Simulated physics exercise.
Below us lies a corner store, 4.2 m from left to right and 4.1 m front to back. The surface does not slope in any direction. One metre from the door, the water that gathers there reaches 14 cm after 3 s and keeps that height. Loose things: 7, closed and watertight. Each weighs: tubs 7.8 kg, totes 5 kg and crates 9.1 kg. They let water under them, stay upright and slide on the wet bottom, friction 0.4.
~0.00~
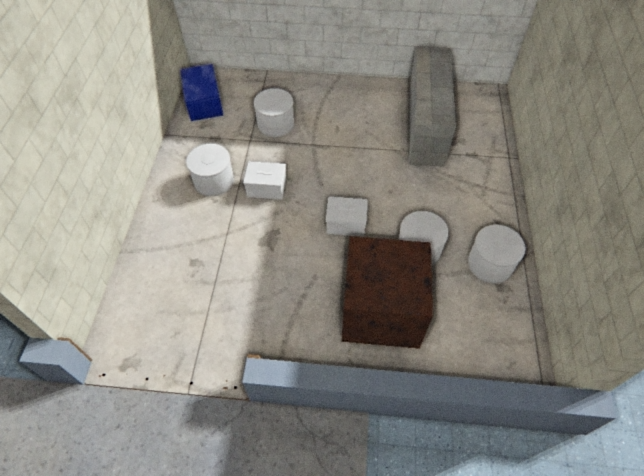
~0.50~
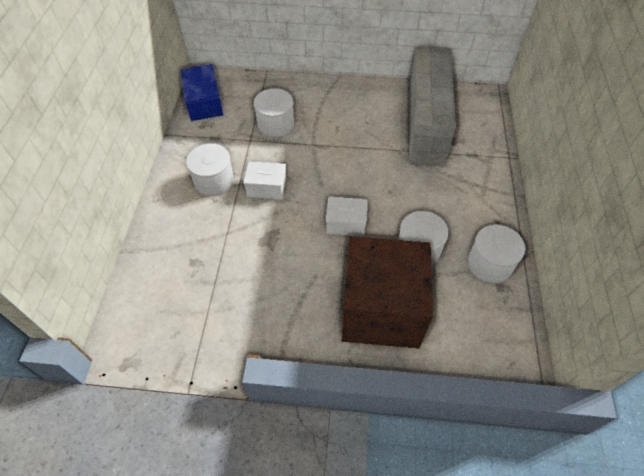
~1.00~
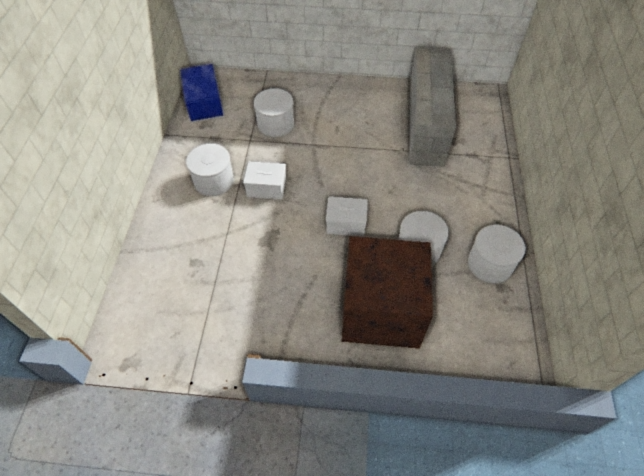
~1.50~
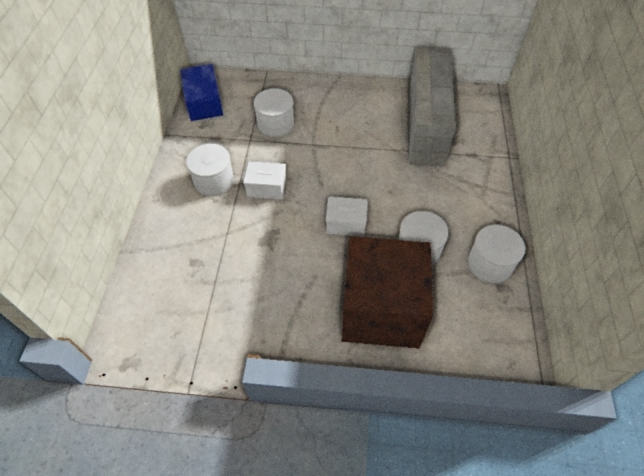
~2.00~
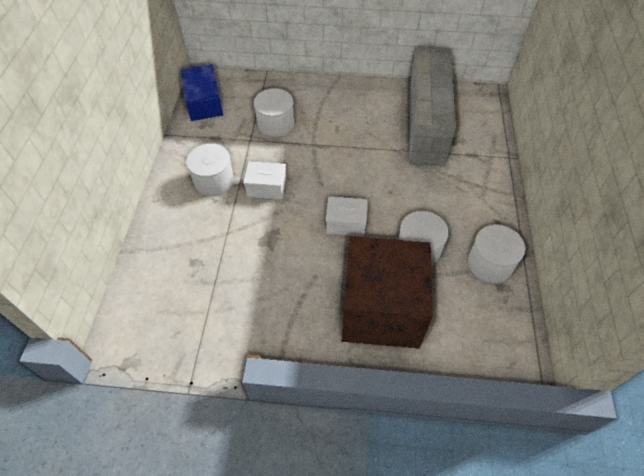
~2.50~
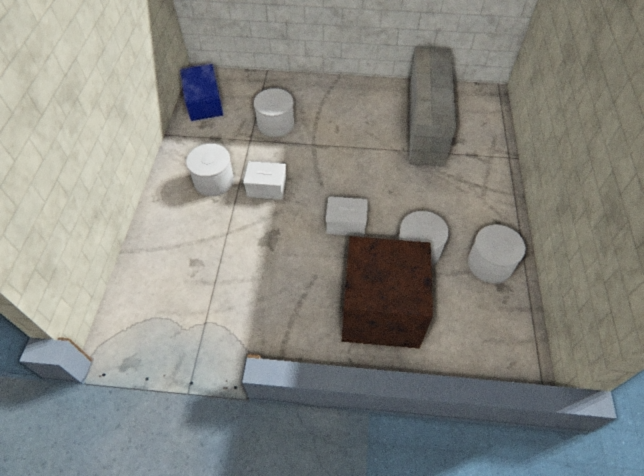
Water spreads across the ground outside, then enters the doorway while the scattered objects stay still.
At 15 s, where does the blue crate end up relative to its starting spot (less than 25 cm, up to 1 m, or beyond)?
The blue crate ends up beyond 1 m away.
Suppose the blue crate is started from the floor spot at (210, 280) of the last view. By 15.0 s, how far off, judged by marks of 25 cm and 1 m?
Answer: It covers a big distance.
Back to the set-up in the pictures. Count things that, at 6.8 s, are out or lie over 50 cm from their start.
I make it 3.
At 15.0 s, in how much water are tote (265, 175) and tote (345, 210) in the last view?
7 and 8 cm.
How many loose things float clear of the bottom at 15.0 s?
Total: 7.
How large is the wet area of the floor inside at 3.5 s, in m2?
Somewhere about 2.0 m2, give or take.
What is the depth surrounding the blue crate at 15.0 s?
Around 10 cm.
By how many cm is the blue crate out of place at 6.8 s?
It has shifted about 60 cm.
After 3.5 s the blue crate is near (199, 82), 0.0 m from its start, aground; 0 afloat.
After 6.8 s the blue crate is near (240, 61), 0.6 m from its start, afloat; 2 afloat.
After 11.0 s the blue crate is near (315, 72), 1.4 m from its start, afloat; 5 afloat.
After 15.0 s the blue crate is near (356, 119), 2.0 m from its start, afloat; 7 afloat.
